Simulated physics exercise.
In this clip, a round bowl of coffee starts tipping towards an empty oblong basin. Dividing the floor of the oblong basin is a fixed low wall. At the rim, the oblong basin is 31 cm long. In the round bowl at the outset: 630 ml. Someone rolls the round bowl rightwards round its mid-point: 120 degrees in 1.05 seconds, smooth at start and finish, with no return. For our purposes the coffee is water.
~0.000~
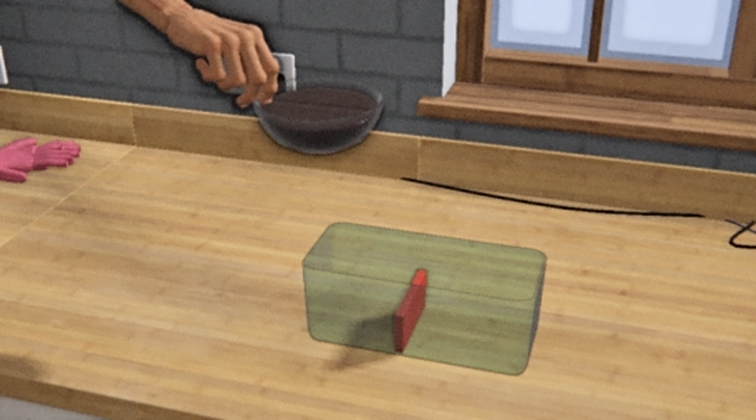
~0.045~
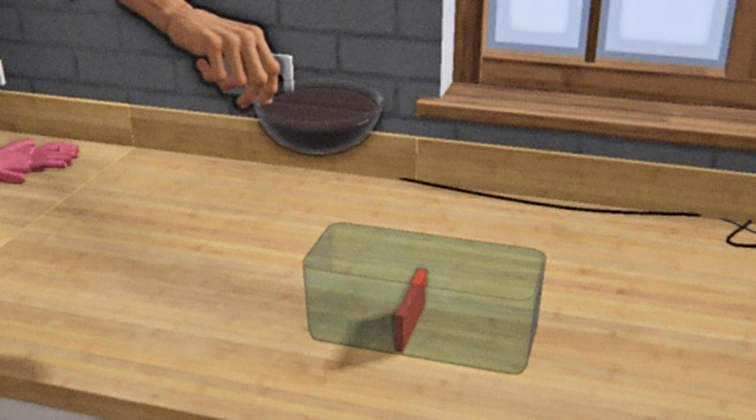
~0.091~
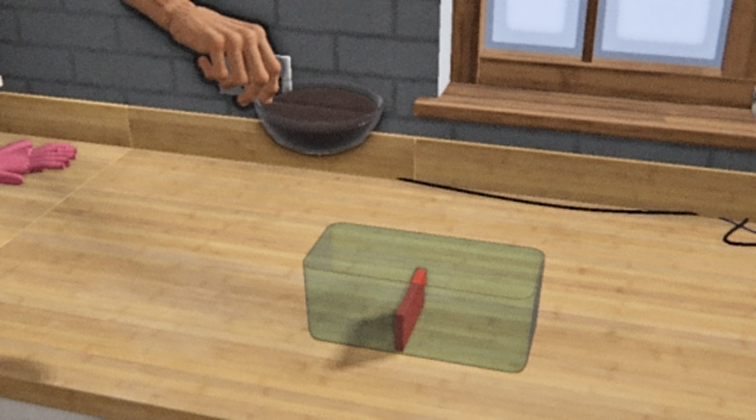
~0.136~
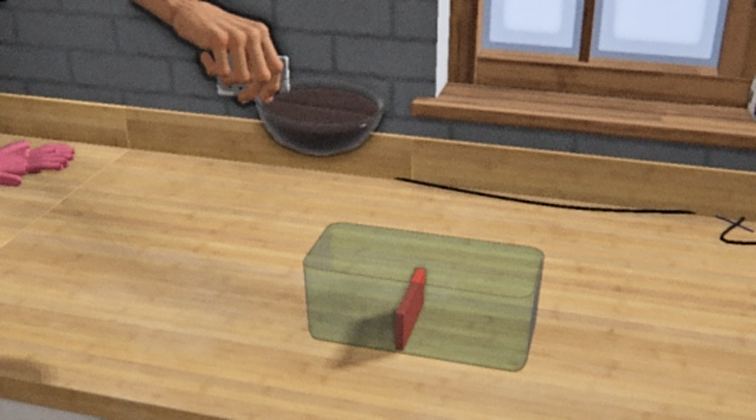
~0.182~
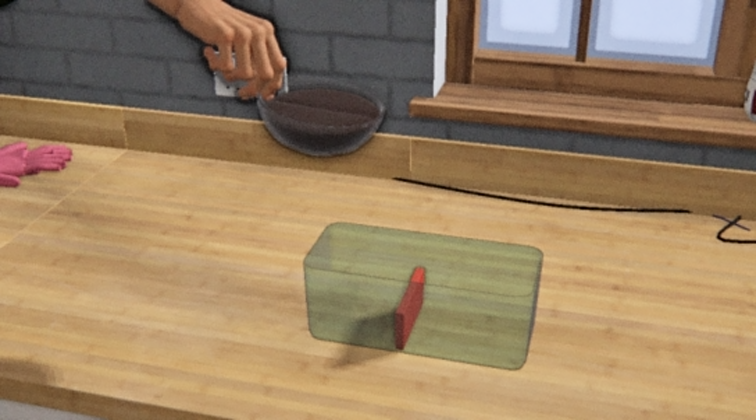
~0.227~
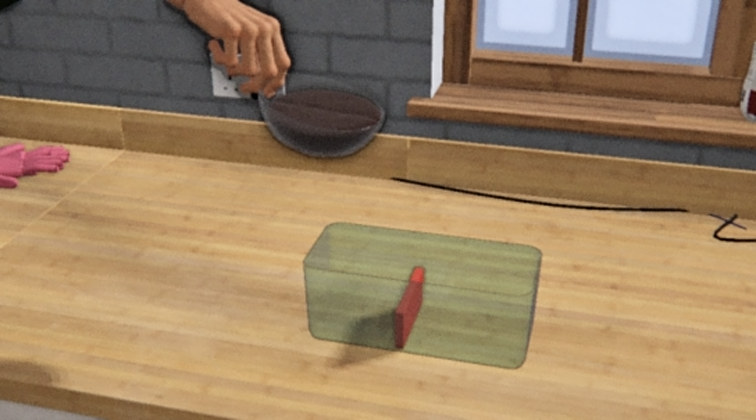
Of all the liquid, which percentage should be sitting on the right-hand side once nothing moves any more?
Around 68 per cent should be sitting there.
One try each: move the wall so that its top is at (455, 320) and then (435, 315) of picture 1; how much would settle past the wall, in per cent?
Try 1: 15 %; try 2: 45 %.
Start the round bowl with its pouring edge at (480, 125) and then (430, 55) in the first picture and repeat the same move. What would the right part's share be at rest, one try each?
85 per cent first, 90 per cent second.
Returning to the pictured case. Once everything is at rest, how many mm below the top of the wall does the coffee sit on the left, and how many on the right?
Left side: Around 48 mm. Right side: Around 40 mm.
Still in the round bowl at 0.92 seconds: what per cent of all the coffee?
Around 0 in a hundred is still there.
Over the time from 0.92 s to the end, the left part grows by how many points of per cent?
About 1 per cent.
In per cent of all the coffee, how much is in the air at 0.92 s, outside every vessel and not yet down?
Around 2 percent of the liquid.
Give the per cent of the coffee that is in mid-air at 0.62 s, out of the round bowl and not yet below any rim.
Some 52 per cent, I reckon.
By 0.62 s the tilt is 78° and 18 per cent is still to pour, 3 is left of the wall and 27 right of it.
By 0.92 s the tilt is 115° and 0 per cent is still to pour, 30 is left of the wall and 67 right of it.
By 1.22 s the tilt is 120° and 0 per cent is still to pour, 31 is left of the wall and 68 right of it.
By 1.55 s the tilt is 120° and 0 per cent is still to pour, 31 is left of the wall and 68 right of it.
At rest 31 per cent lies left of the wall, 68 right of it and 1 outside.
